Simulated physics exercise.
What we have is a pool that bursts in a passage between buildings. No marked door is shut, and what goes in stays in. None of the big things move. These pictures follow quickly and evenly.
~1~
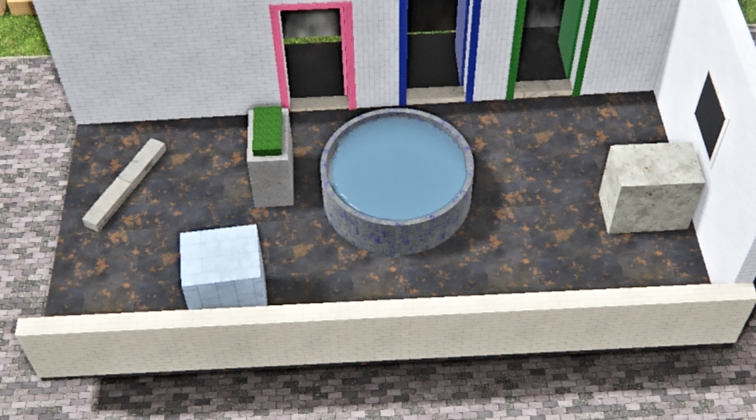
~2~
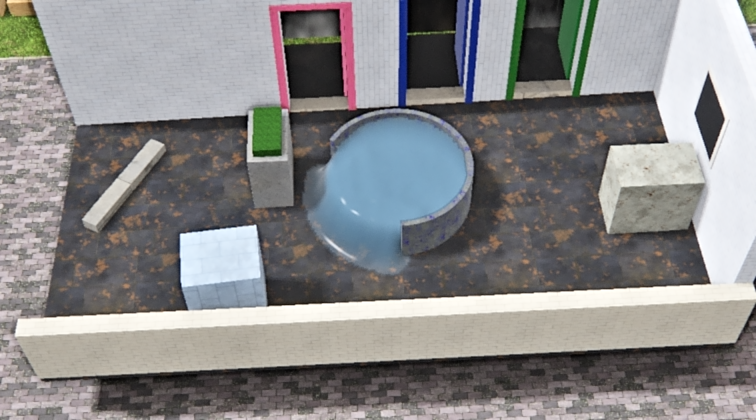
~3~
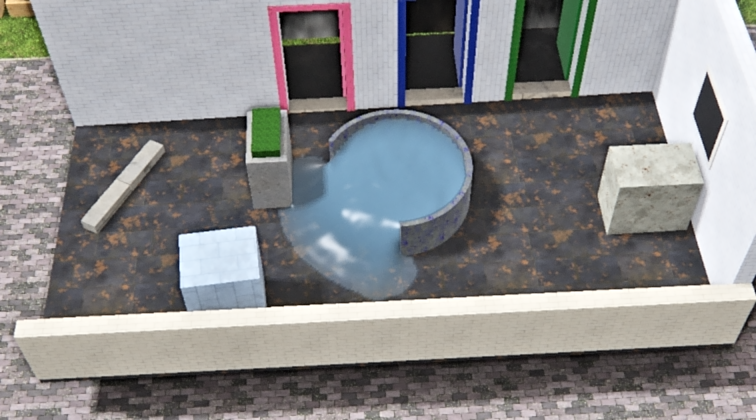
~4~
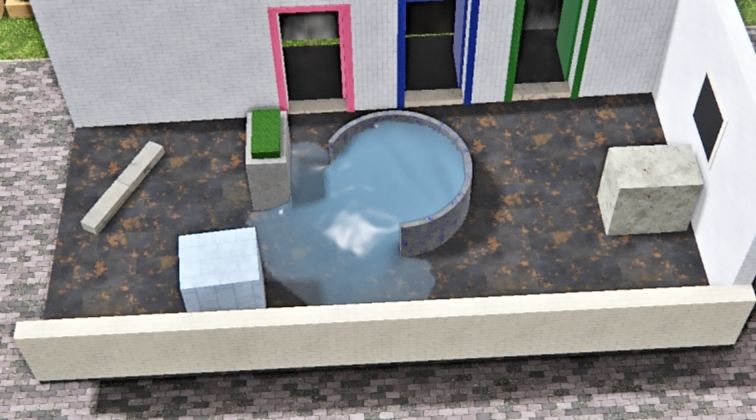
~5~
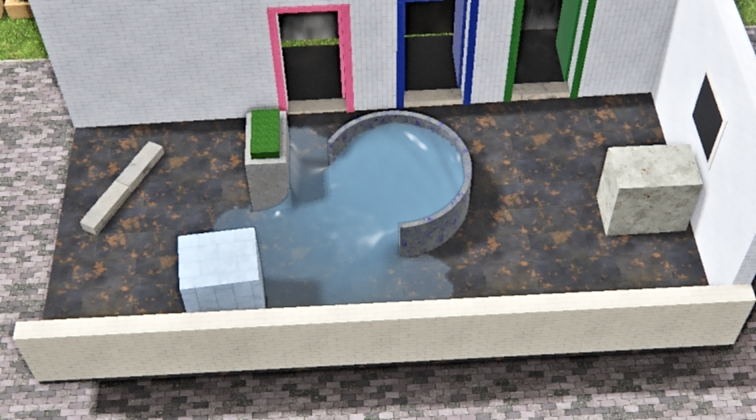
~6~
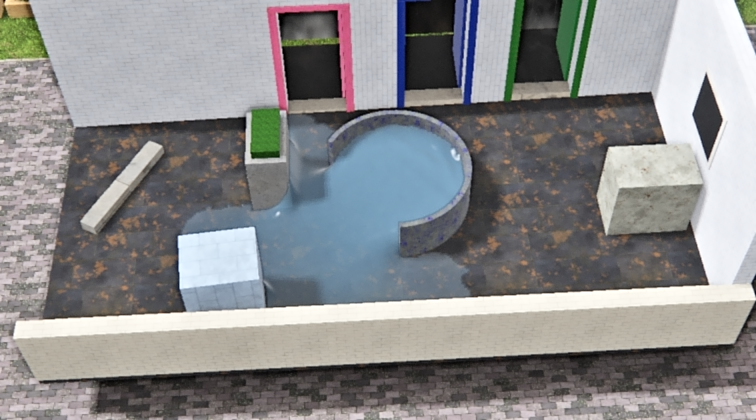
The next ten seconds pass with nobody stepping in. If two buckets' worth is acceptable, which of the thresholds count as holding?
The pink door does not count, the blue door counts as holding, the green door counts as holding.
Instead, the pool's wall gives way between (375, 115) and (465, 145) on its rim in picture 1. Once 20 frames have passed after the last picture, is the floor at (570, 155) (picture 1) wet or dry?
Spot status: Drenched.
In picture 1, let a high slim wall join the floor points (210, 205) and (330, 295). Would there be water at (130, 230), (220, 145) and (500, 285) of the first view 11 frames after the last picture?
Taking them in order, I'd say parched, soaked and soaked.
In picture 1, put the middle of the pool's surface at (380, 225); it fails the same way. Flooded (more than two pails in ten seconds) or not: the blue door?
In turn, I'd say the blue door doesn't reach it.
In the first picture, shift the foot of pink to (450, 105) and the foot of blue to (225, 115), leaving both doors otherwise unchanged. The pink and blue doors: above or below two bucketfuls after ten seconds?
As I see it, the pink one stays within limit while the blue one stays within limit.
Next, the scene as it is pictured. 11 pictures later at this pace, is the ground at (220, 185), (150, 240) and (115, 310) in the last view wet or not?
First spot not wet, second soaked, third soaked.
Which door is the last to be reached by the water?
Last in line is the green door.
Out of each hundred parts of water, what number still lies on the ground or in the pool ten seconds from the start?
The share not yet gone is roughly 48 percent.
A moment on, water covers 35 % of the floor; the pink door under two buckets in, the blue door not reached, the green door not reached.
Next, water covers 50 % of the floor; the pink door over two buckets in, the blue door wet at the sill, nothing in, the green door not reached.
Then, water covers 60 % of the floor; the pink door far over two buckets in, the blue door wet at the sill, nothing in, the green door not reached.
Later, water covers 80 % of the floor; the pink door far over two buckets in, the blue door wet at the sill, nothing in, the green door wet at the sill, nothing in.
In the end, water covers 80 % of the floor; the pink door far over two buckets in, the blue door wet at the sill, nothing in, the green door wet at the sill, nothing in.
